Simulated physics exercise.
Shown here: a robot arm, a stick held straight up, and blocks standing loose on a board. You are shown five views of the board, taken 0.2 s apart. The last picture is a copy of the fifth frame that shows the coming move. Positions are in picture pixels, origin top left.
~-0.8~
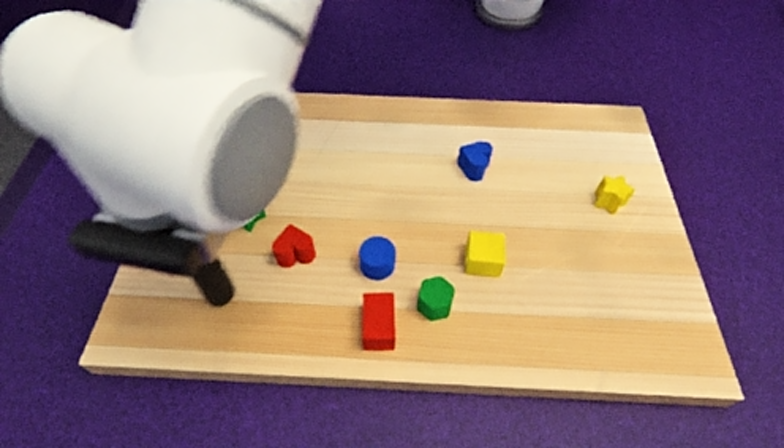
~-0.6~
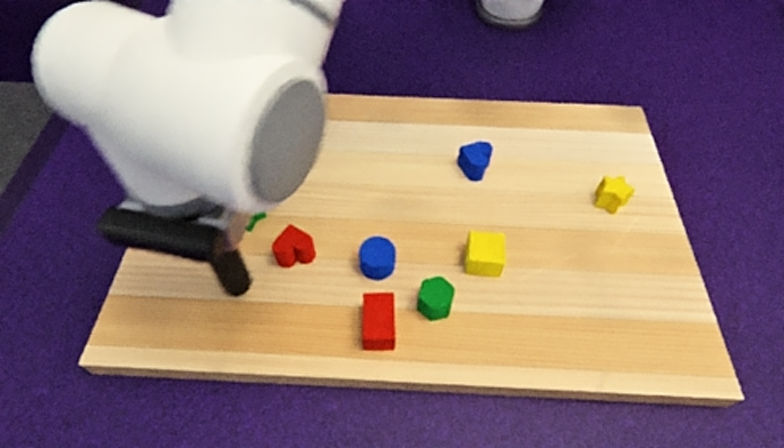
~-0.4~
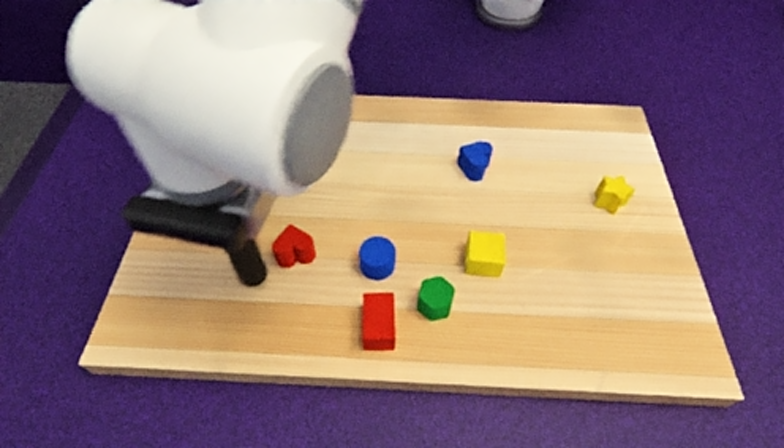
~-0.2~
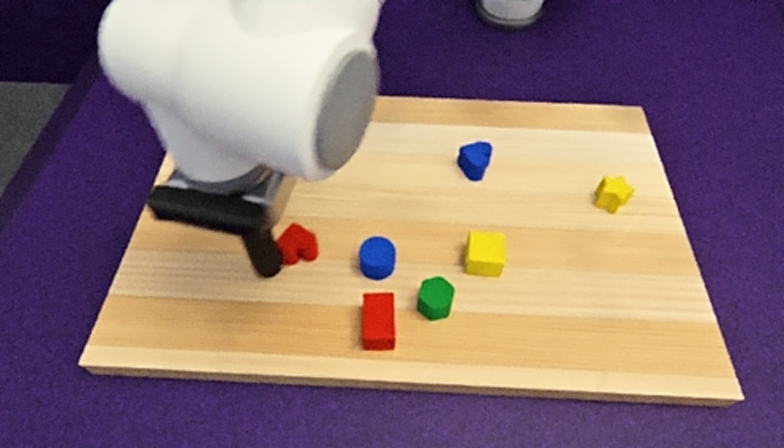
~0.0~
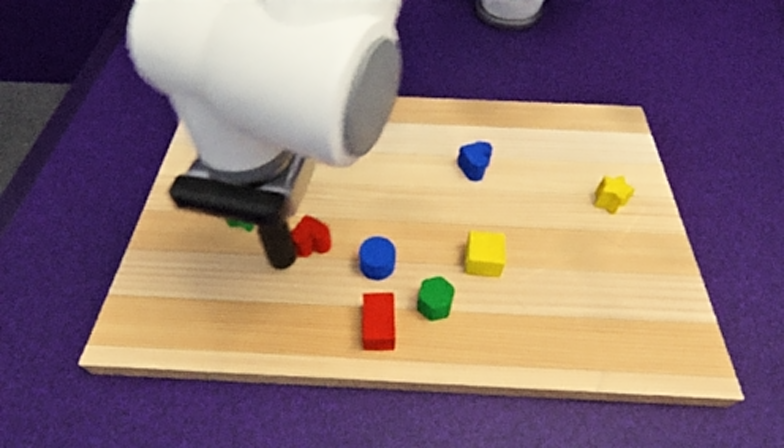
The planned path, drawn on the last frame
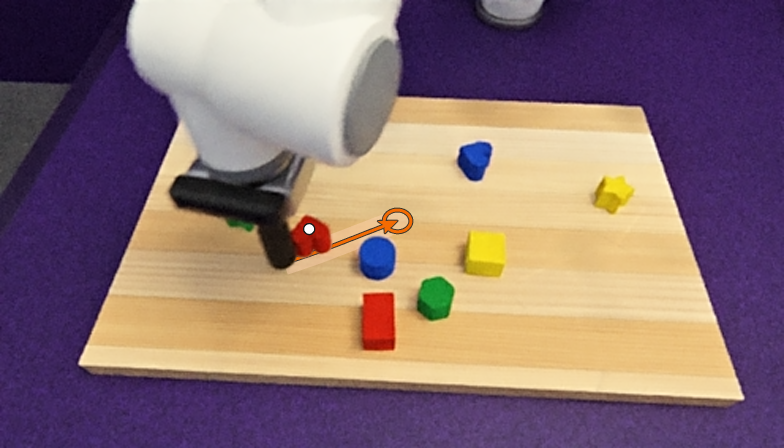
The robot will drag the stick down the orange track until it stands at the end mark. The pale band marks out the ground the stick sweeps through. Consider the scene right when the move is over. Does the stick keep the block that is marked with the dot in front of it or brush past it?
I'm fairly sure the block that is marked with the dot slides away from the front of the stick at some point.
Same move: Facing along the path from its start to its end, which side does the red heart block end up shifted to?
Gets pushed left.
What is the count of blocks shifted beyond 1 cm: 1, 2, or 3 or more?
Blocks displaced: 1.
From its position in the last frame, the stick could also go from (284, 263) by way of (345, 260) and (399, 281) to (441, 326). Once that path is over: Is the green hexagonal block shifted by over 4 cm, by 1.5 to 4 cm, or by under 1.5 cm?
It ends farther than 4 cm from its spot.
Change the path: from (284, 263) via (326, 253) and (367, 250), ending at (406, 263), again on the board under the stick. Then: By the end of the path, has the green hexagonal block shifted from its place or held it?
The push reaches it.
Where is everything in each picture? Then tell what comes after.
In the first picture, stick tip at (221, 294); block tops, red heart block at (292, 239); blue cylinder at (377, 250).
In the second picture, stick at (238, 284); blocks unchanged.
In the third picture, stick at (254, 275); blocks unchanged.
In the fourth picture, stick at (269, 267); red heart block at (296, 237).
In the fifth picture, stick at (283, 258); red heart block at (309, 229); blue cylinder at (377, 250).
Path on the board, straight from (284, 263) to (398, 221); the dot is on the red heart block.
The first path, step by step. One third of the way, stick at (324, 245); red heart block at (340, 209), turned 35° anticlockwise.
Two thirds of the way, stick at (363, 230); red heart block at (358, 194), turned 100° anticlockwise.
At the end, stick at (398, 216); red heart block at (362, 192), turned 125° anticlockwise; blue cylinder in place.
